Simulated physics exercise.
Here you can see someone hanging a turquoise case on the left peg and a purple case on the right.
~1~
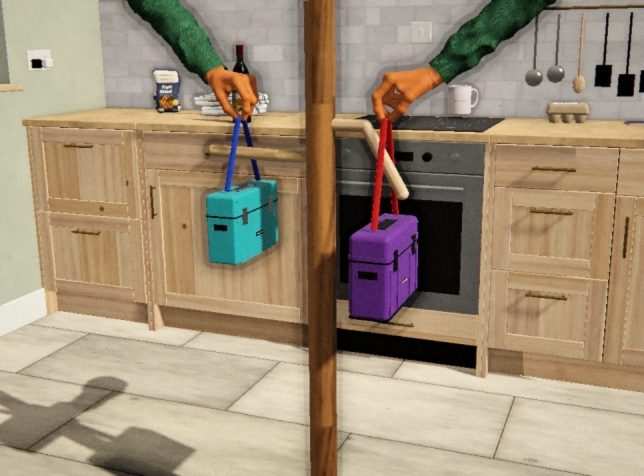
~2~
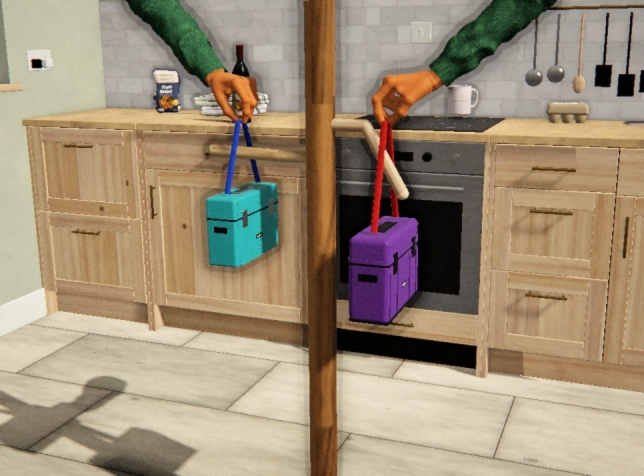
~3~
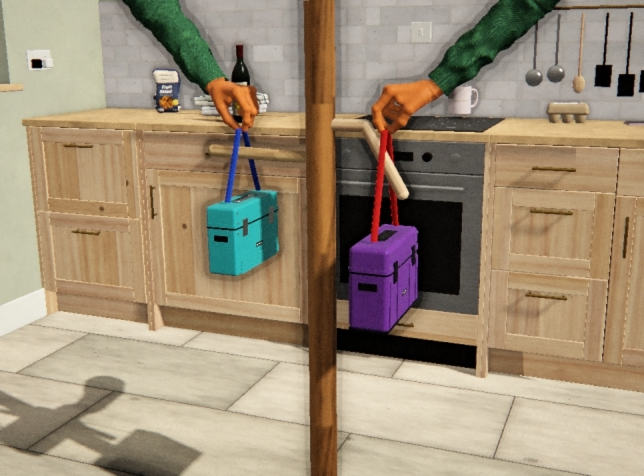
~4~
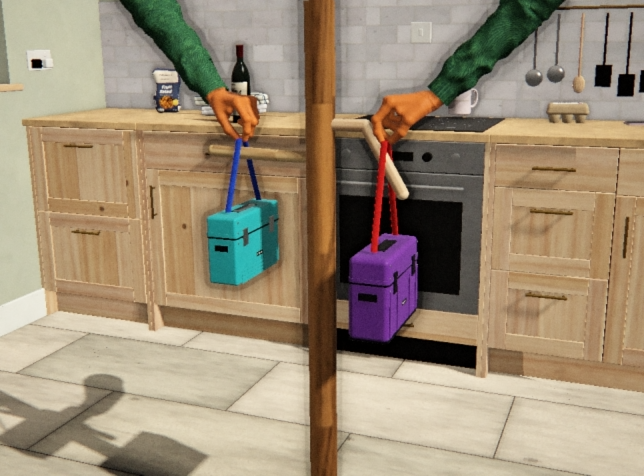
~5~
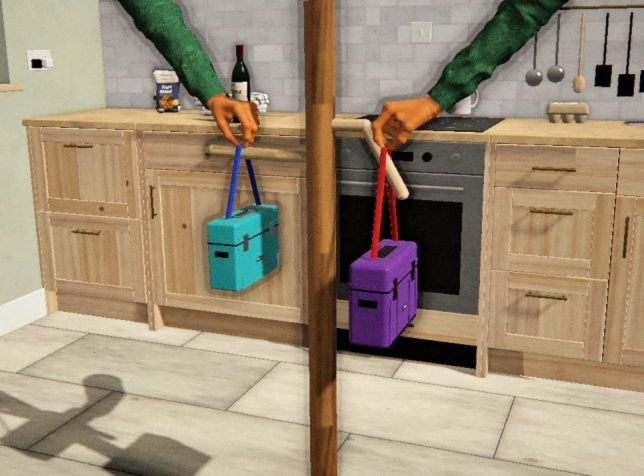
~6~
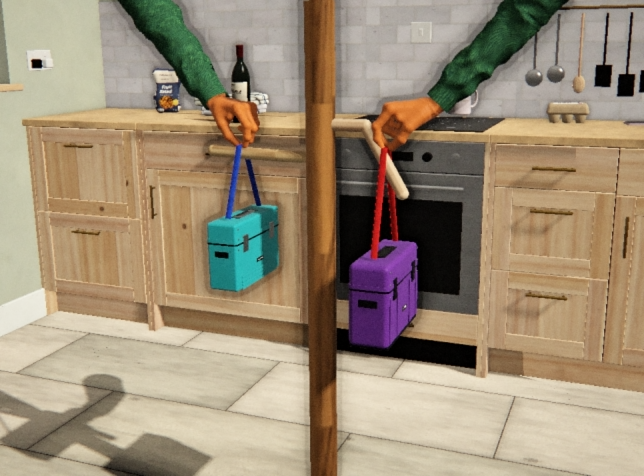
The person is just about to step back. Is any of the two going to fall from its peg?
Turquoise case: No, it stays; purple case: Yes, it falls.
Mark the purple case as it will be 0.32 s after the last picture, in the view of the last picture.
Position then approx. (383, 433) px.
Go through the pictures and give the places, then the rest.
Turquoise case (245, 220); purple case (385, 265); left peg tip (213, 150); right peg tip (402, 194), in the first frame.
Turquoise case (245, 223); purple case (385, 267), in the second frame.
Turquoise case (245, 231); purple case (385, 276), in the third frame.
Turquoise case (245, 240); purple case (384, 286), in the fourth frame.
Turquoise case (245, 246); purple case (384, 291), in the fifth frame.
Turquoise case (245, 246); purple case (384, 292); left peg tip (213, 150), about level; right peg tip (402, 194), sloping steeply down, in the sixth frame.
Then, 0.32 s on from there, turquoise case still up near (246, 247); purple case falling near (383, 434).
Then, 0.58 s on from there, turquoise case still up near (244, 248); purple case on the floor.
In the end, turquoise case still up near (244, 248); purple case on the floor. The turquoise case stays hanging and the purple case drops to the floor.
